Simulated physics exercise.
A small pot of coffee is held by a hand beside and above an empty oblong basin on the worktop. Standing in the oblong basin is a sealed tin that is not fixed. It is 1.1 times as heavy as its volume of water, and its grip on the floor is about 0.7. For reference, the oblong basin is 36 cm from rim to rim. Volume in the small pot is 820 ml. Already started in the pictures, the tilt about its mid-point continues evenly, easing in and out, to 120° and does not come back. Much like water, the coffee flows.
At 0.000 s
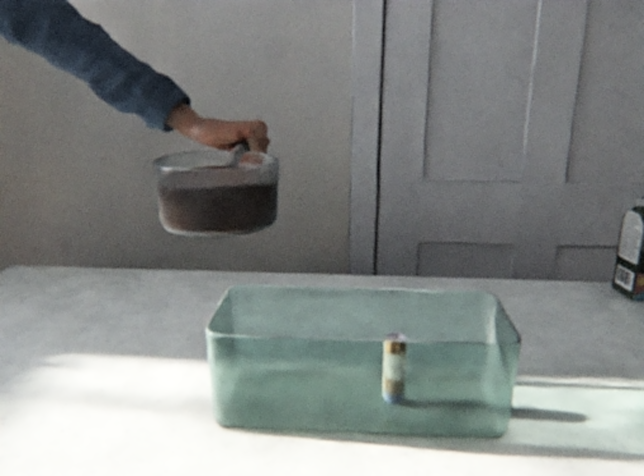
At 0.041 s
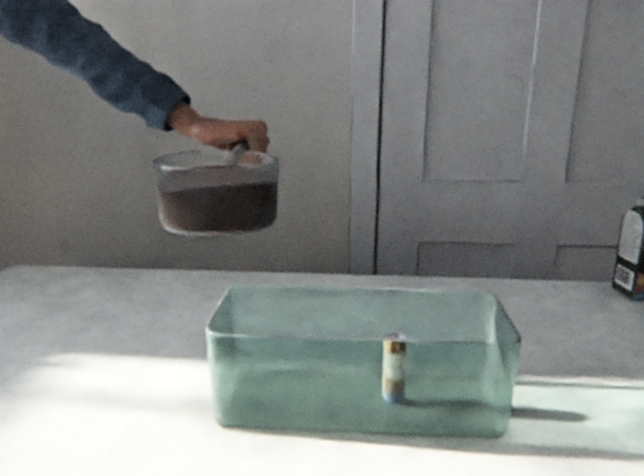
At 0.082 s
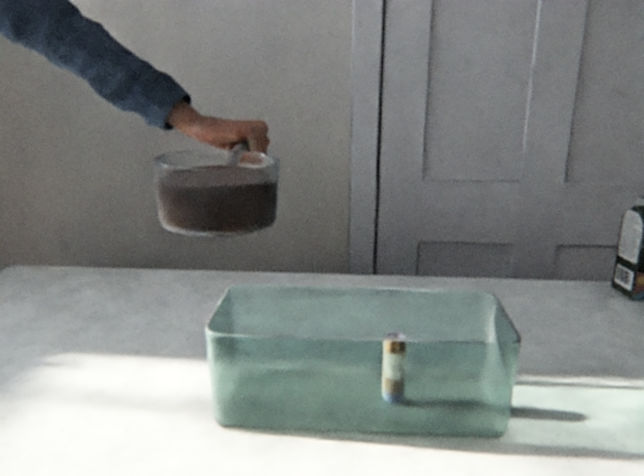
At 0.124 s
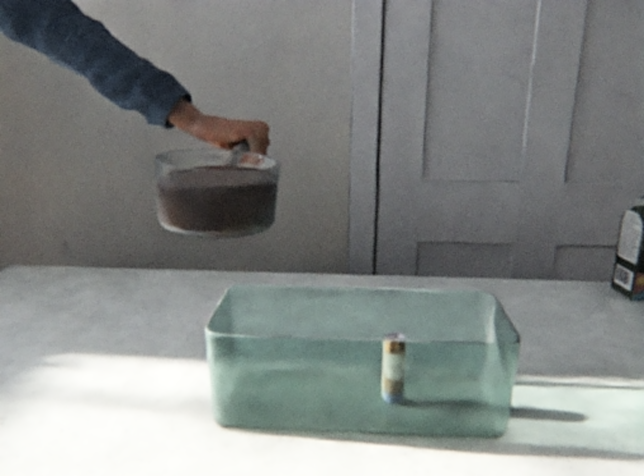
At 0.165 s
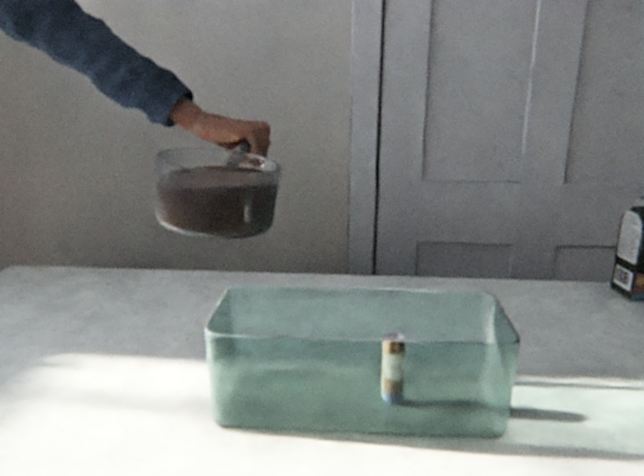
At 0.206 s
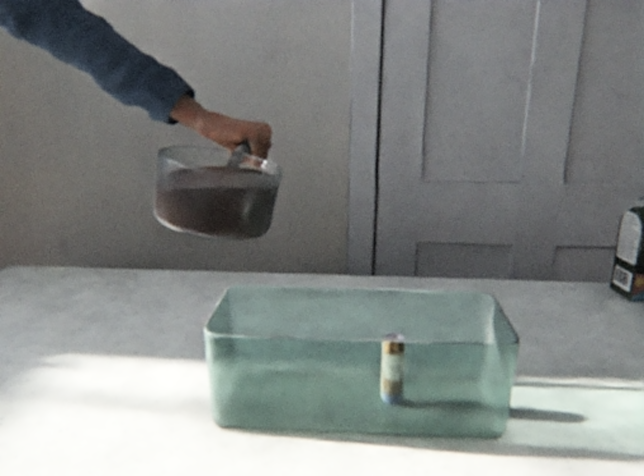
Above a green basin on a worktop, a hand slightly tilts a small pot of coffee rightward.
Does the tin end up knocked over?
It does not keel over.
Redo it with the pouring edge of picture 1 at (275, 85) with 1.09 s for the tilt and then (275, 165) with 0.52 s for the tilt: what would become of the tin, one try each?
In the first try it remains standing; in the second it remains standing.
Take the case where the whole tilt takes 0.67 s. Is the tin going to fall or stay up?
Then the tin does not tip.
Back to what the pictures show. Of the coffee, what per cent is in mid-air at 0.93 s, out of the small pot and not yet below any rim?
Close to 9 %.
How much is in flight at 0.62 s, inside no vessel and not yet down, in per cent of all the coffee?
Estimate: About 34 % of all of it.
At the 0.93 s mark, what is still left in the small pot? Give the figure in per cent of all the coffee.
Near 6 percent, more or less.
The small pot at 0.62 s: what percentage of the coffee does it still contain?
Still held: Roughly 56 % of the total.
After 0.62 s the tilt is 73° and 56 per cent is still to pour; the tin stands where it began.
After 0.93 s the tilt is 113° and 6 per cent is still to pour; the tin stands where it began.
After 1.24 s the tilt is 120° and 0 per cent is still to pour; the tin stands where it began.
After 1.59 s the tilt is 120° and 0 per cent is still to pour; the tin stands where it began.
In the end the tin stands where it began.
